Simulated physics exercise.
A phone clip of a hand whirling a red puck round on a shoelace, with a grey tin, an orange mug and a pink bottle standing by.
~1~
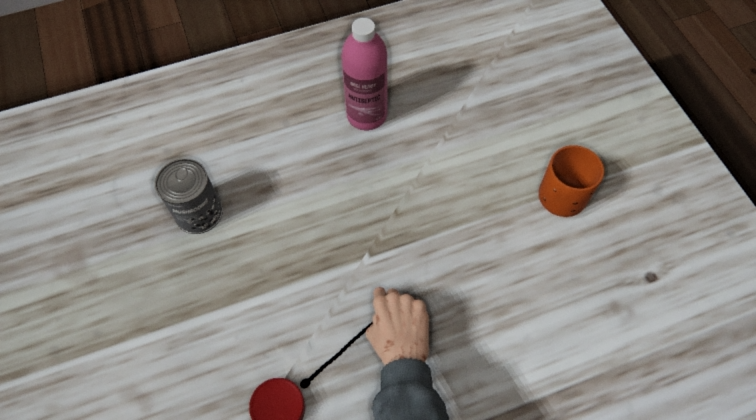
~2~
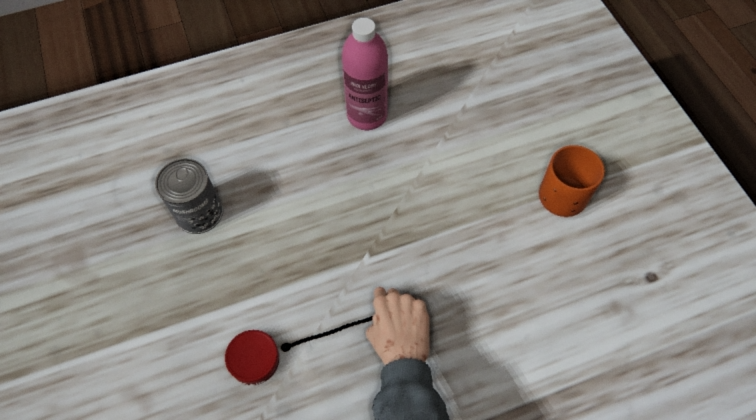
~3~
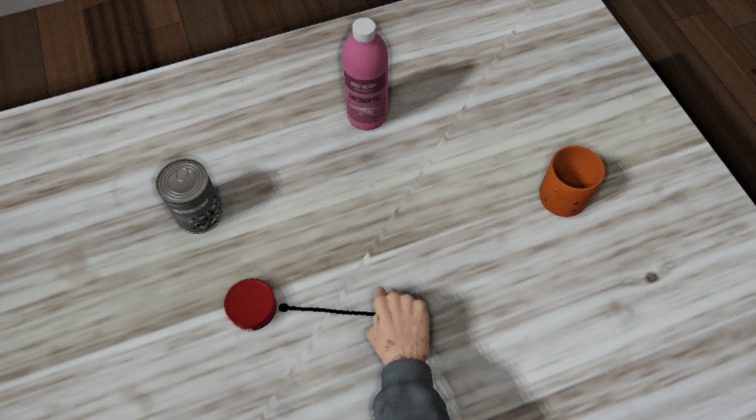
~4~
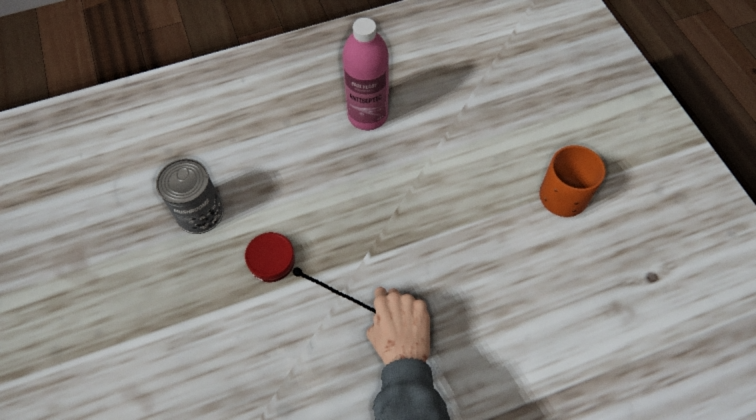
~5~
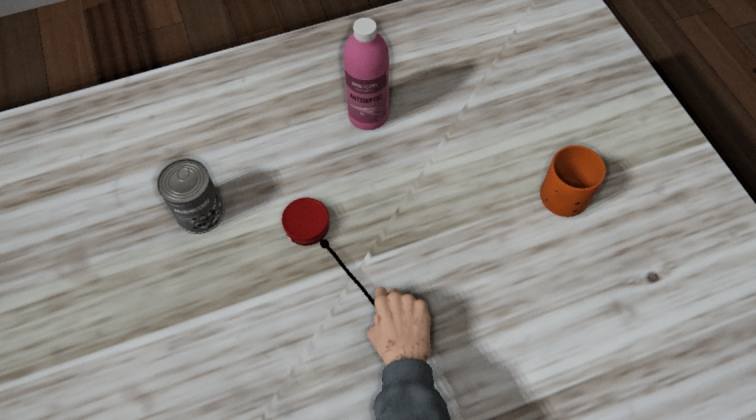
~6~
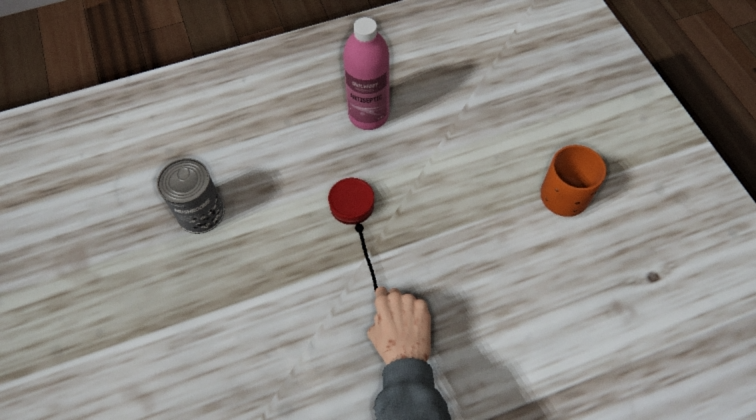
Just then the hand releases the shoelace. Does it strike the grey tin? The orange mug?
The grey tin stays untouched; the orange mug gets hit.
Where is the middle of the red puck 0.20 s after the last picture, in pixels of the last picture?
At about (538, 179).
Then, 0.08 s on from there, puck near (447, 192).
Then, 0.20 s on from there, puck near (538, 179); orange mug pushed aside.
In the end, puck near (567, 168); orange mug pushed aside. The grey tin remains clear and the orange mug takes the knock.
